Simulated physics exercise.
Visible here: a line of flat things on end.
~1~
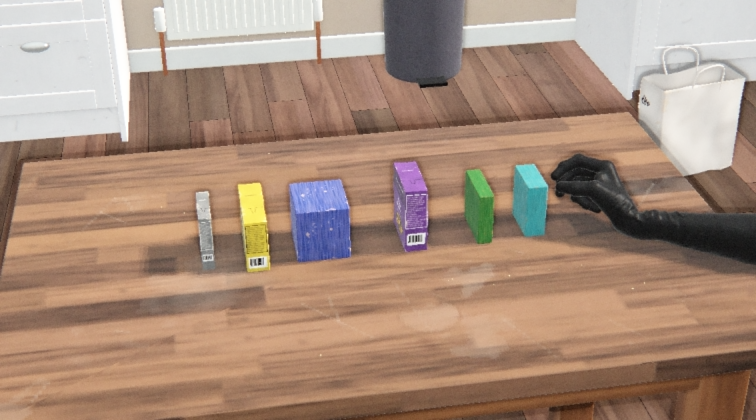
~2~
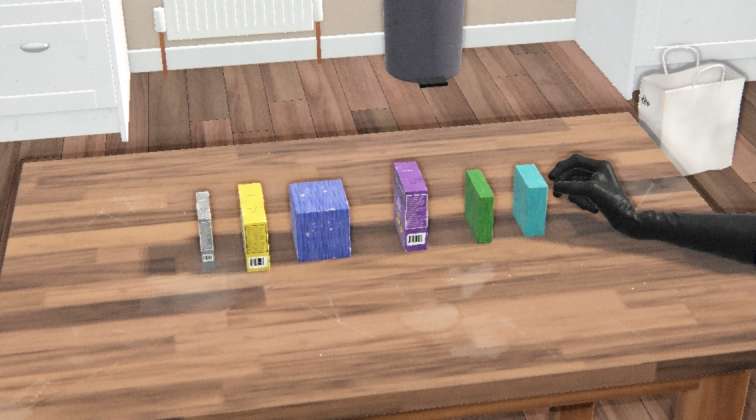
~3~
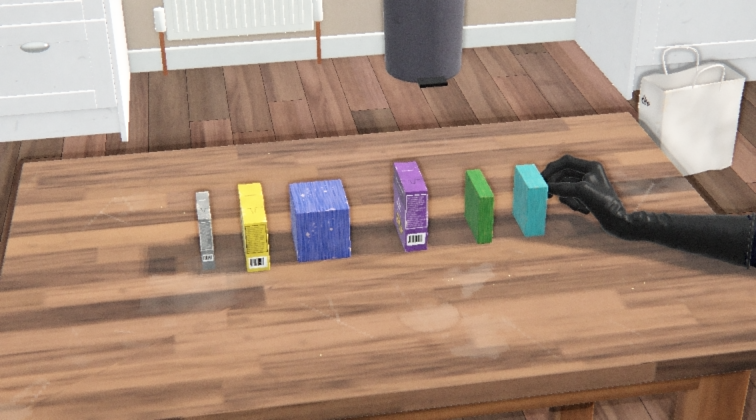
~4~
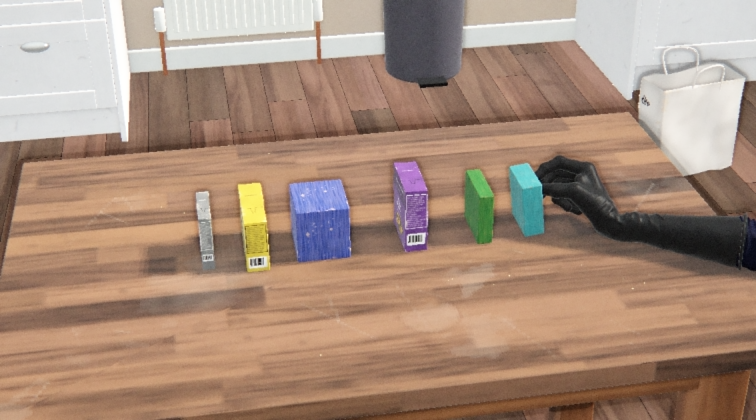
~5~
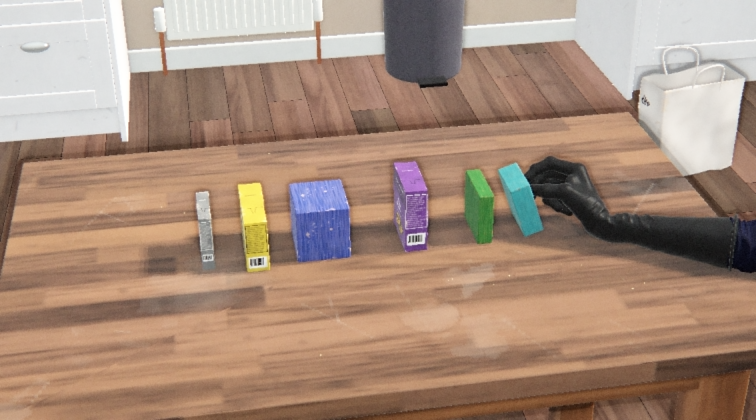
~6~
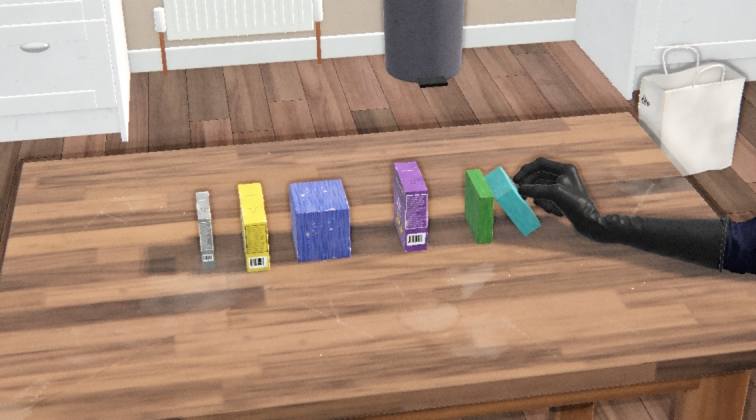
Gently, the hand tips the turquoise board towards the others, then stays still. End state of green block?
It is felled.
Then, 0.20 s past the last view, turquoise board 68° over; green block rocked 51° from its first pose near (455, 212).
Then, 0.40 s past the last view, turquoise board 74° over; green block on its side near (440, 226); purple packet rocked 25° from its first pose.
Finally, down or leaning hard on the table, purple packet and green block; the other 2 still in place. Final places as the last picture's camera would see them, green block near (440, 226).
